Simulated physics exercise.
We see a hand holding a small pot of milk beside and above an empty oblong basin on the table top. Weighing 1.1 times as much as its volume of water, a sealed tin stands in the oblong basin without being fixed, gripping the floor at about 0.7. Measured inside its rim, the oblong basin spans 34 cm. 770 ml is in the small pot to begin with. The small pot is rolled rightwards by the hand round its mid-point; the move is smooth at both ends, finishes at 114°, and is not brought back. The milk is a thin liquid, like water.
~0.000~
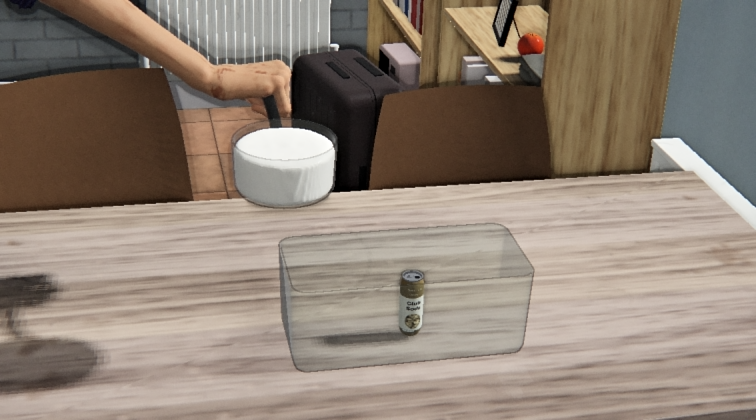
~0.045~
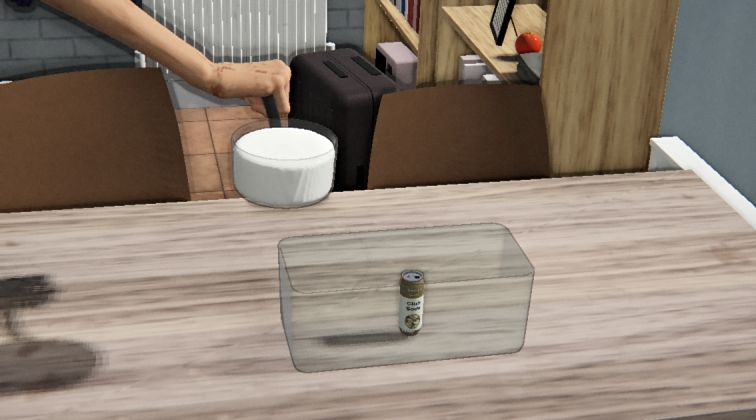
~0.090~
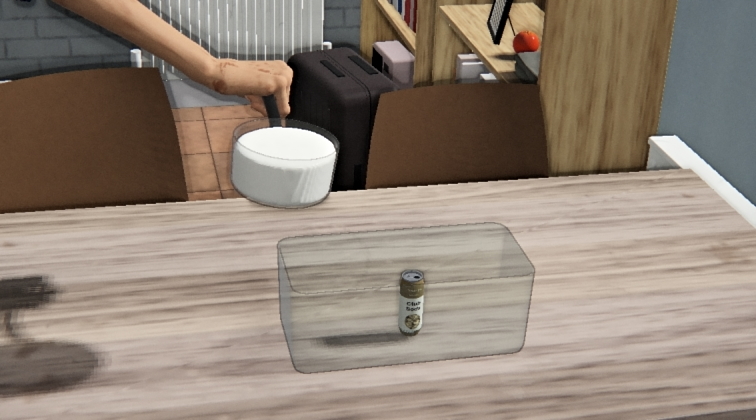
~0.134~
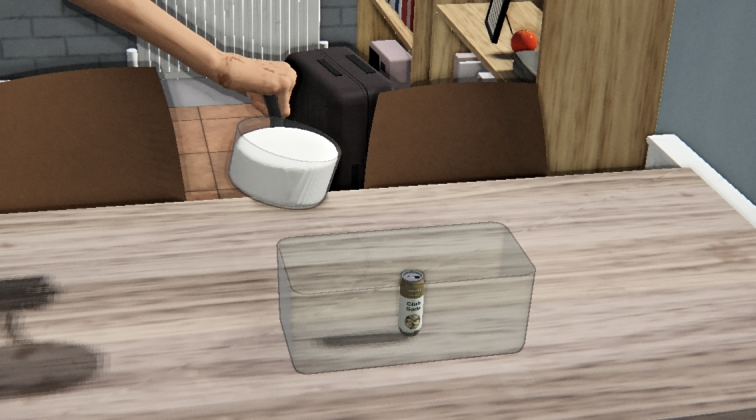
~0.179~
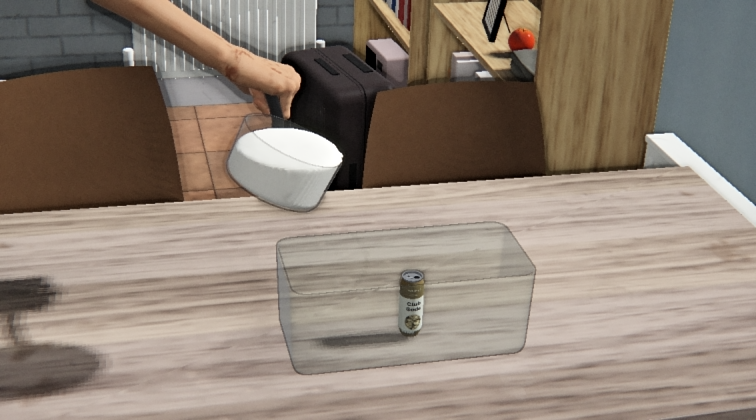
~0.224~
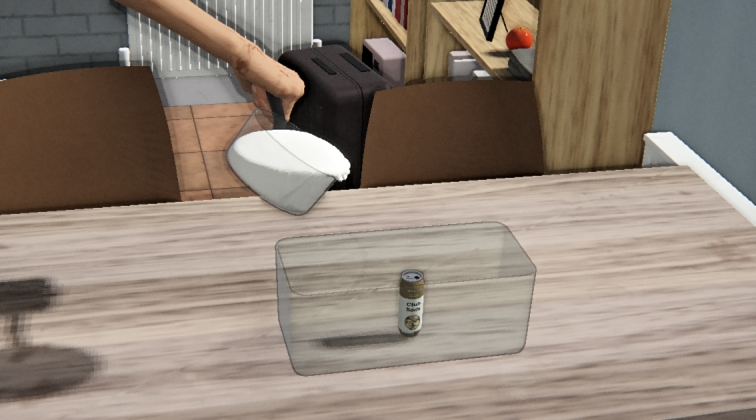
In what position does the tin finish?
It finishes upright.
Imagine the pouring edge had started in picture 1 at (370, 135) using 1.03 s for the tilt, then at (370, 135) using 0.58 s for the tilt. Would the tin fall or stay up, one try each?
The tin stays vertical the first time and overturns the second time.
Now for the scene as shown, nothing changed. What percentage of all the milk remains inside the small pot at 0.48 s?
About 18 percent.
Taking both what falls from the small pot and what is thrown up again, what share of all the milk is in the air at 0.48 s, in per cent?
Around 46 percent.
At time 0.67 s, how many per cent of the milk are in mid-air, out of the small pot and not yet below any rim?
Roughly 5 per cent.
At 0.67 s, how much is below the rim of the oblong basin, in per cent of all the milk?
Reading: Approx. 94 %.
By 0.48 s the tilt is 106° and 17 per cent is still to pour; the tin stands where it began.
By 0.67 s the tilt is 114° and 2 per cent is still to pour; the tin stands 1 cm from where it began.
By 0.87 s the tilt is 114° and 0 per cent is still to pour; the tin stands 1 cm from where it began.
By 1.08 s the tilt is 114° and 0 per cent is still to pour; the tin stands 1 cm from where it began.
At rest the tin stands 1 cm from where it began.
